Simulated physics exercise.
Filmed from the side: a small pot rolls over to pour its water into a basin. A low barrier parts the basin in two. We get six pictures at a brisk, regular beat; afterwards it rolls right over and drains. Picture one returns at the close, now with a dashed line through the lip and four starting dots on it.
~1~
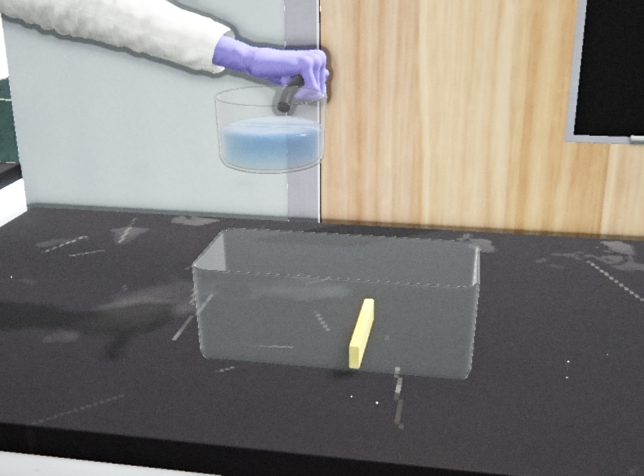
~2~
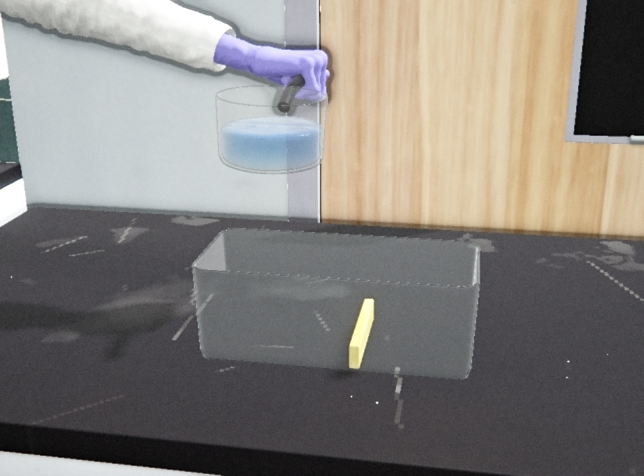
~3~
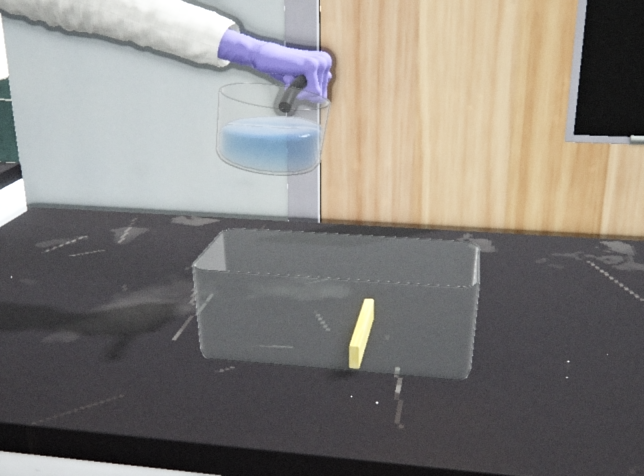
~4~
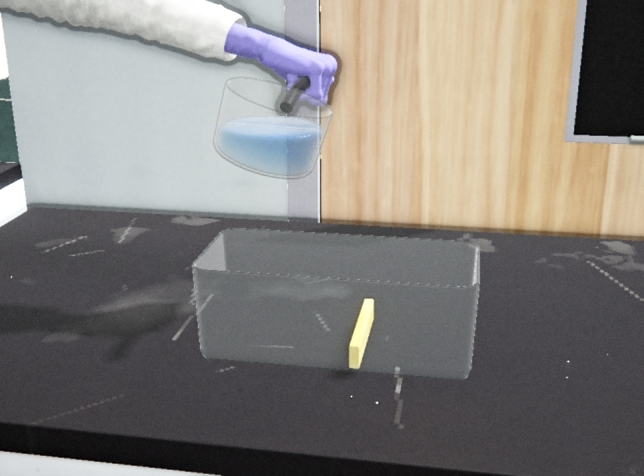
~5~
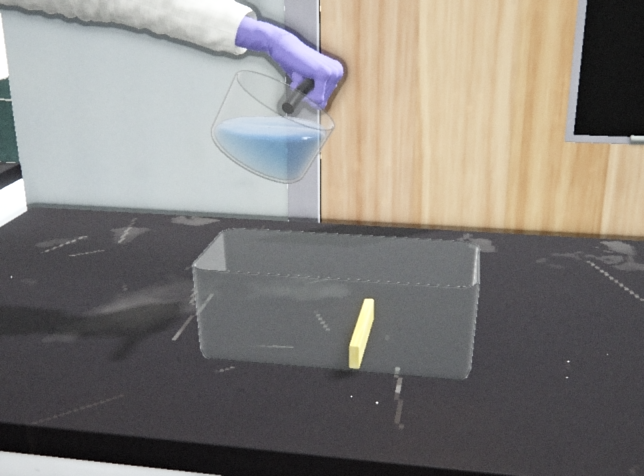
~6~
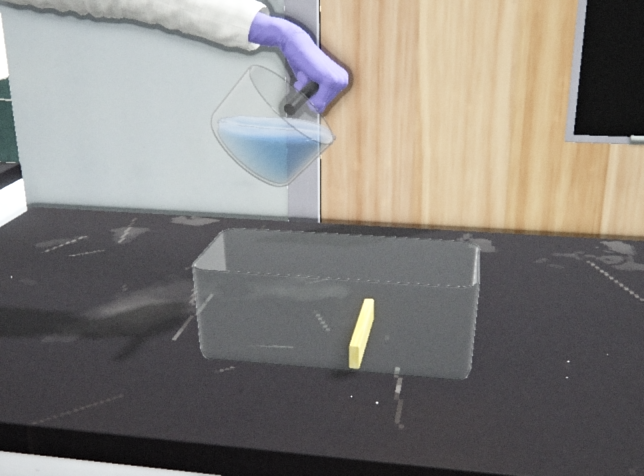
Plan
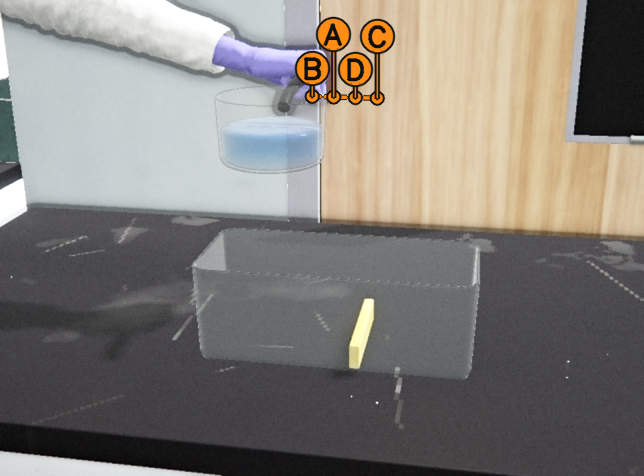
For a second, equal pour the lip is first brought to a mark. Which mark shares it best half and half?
B.
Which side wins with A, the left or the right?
More ends on the right.
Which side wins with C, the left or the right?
More ends on the right.
On the marked copy, A at (333, 96); B at (312, 96); C at (377, 98); D at (355, 97).
Choosing A, about 12 % ends left of the wall and 87 % right of it.
Choosing B, about 45 % ends left of the wall and 54 % right of it.
Choosing C, about 9 % ends left of the wall and 90 % right of it.
Choosing D, about 10 % ends left of the wall and 89 % right of it.
